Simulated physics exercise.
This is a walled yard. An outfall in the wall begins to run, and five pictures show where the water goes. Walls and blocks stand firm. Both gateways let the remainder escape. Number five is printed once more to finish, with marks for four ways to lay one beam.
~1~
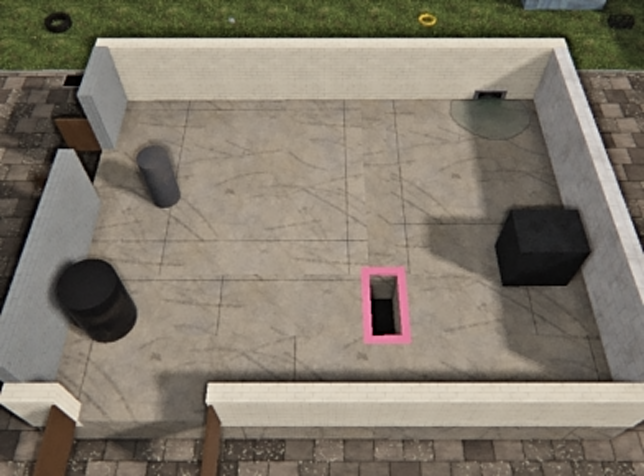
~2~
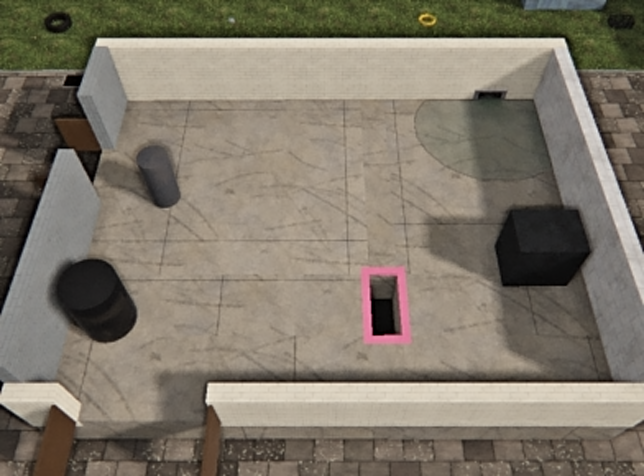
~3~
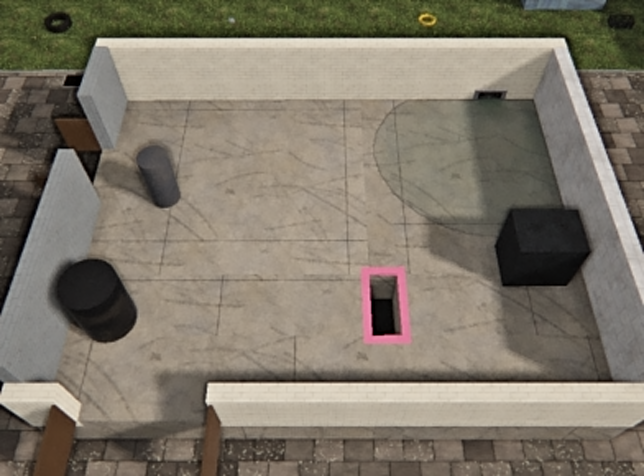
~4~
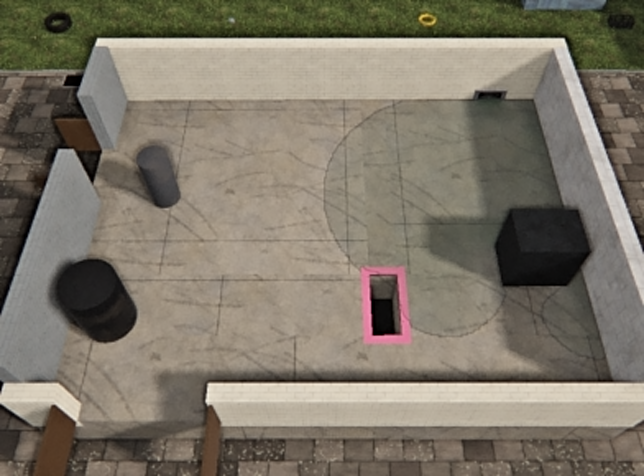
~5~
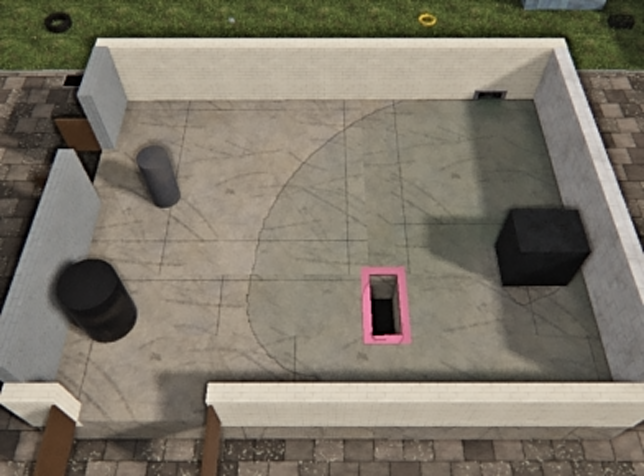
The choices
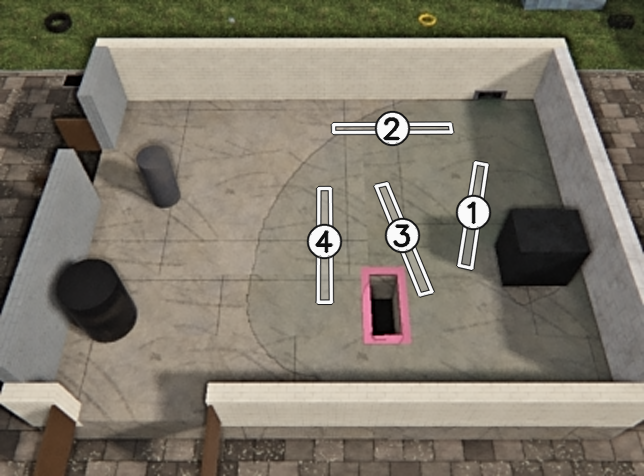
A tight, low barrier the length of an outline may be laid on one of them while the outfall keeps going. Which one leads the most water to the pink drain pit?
4.
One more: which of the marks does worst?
That would be 3.
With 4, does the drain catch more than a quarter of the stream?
Yes.
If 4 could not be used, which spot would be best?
The answer is 2.
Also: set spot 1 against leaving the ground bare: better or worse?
Spot 1 is worse.
In white, 1 from (465, 266) to (481, 163); 2 from (333, 128) to (450, 128); 3 from (381, 185) to (426, 293); 4 from (324, 302) to (324, 188).
Choosing 1, about 26 % of the stream goes into the pink drain pit, about 73 % out by the gates.
Choosing 2, about 36 % of the stream goes into the pink drain pit, about 64 % out by the gates.
Choosing 3, about 10 % of the stream goes into the pink drain pit, about 90 % out by the gates.
Choosing 4, about 50 % of the stream goes into the pink drain pit, about 50 % out by the gates.
